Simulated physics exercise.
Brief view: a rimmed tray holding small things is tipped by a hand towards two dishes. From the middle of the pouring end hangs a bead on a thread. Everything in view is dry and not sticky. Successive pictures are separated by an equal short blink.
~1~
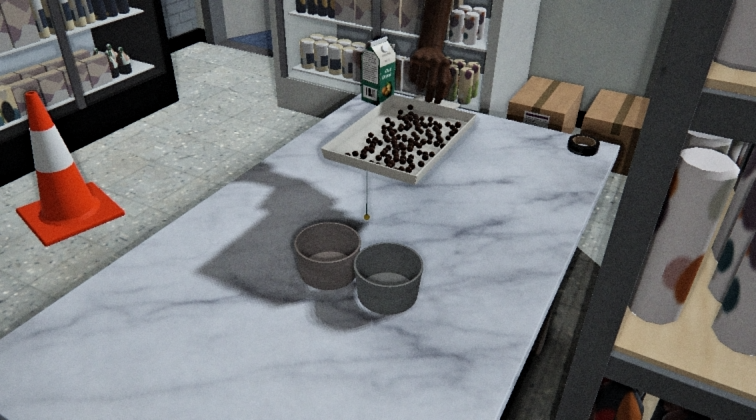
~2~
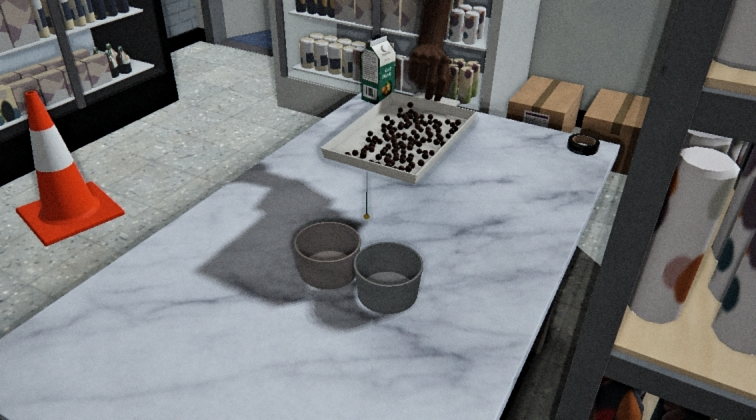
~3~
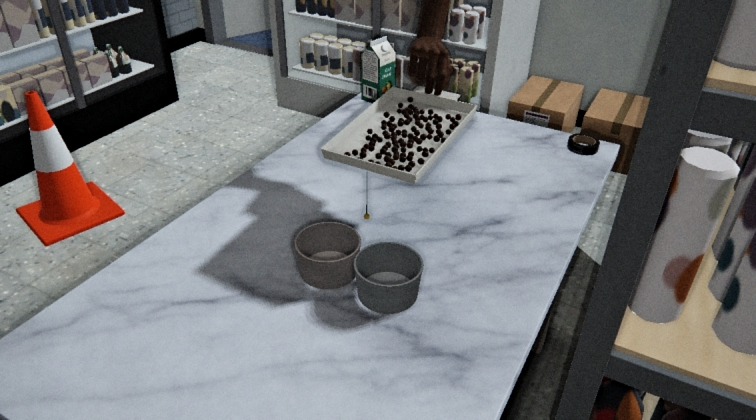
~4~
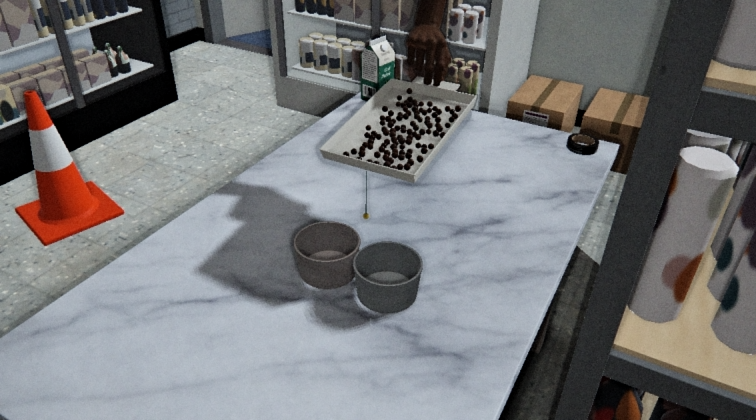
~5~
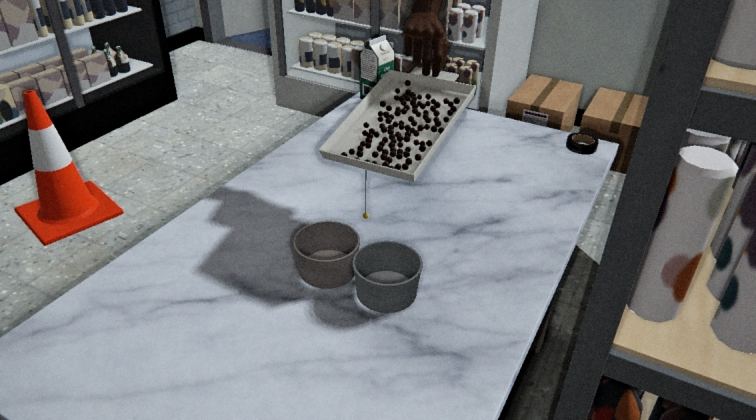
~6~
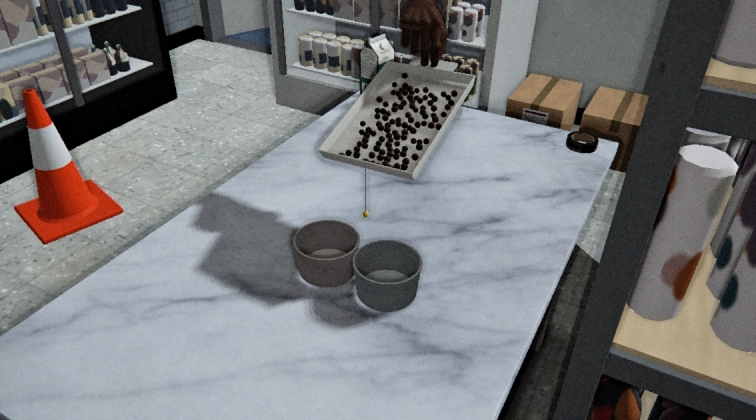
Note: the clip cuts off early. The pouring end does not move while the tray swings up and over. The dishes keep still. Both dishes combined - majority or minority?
Majority.
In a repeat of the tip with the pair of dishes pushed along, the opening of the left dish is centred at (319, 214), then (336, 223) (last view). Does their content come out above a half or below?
In turn: The larger part; above a half.
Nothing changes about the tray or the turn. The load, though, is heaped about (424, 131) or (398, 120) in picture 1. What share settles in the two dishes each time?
60 % and 60 %.
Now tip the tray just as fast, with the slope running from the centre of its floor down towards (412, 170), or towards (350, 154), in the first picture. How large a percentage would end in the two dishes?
I'd say roughly 20 percent with the first slope, 10 percent with the other.
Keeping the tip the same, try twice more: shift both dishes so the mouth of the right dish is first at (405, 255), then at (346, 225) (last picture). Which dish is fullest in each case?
It comes out as the one to the left in the first try and the one to the right in the second.
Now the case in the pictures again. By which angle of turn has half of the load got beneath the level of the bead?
Roughly 95 degrees of tilt.
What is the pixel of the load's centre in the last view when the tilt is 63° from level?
The load is centred about (358, 153).
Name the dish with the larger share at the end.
The one at left ends up fuller.
Soon, tray tipped steeply; most on the tray; a stray few in the left dish; a stray few outside both; a small part in the air.
A while on, tray tipped past a quarter turn; a small part on the tray; a small part in the right dish; about half in the left dish; about a quarter outside both; a small part in the air.
Towards the end, tray tipped past a quarter turn; a small part in the right dish; about half in the left dish; about a third outside both.
Finally, tray tipped past a quarter turn; a small part in the right dish; about half in the left dish; about a third outside both.
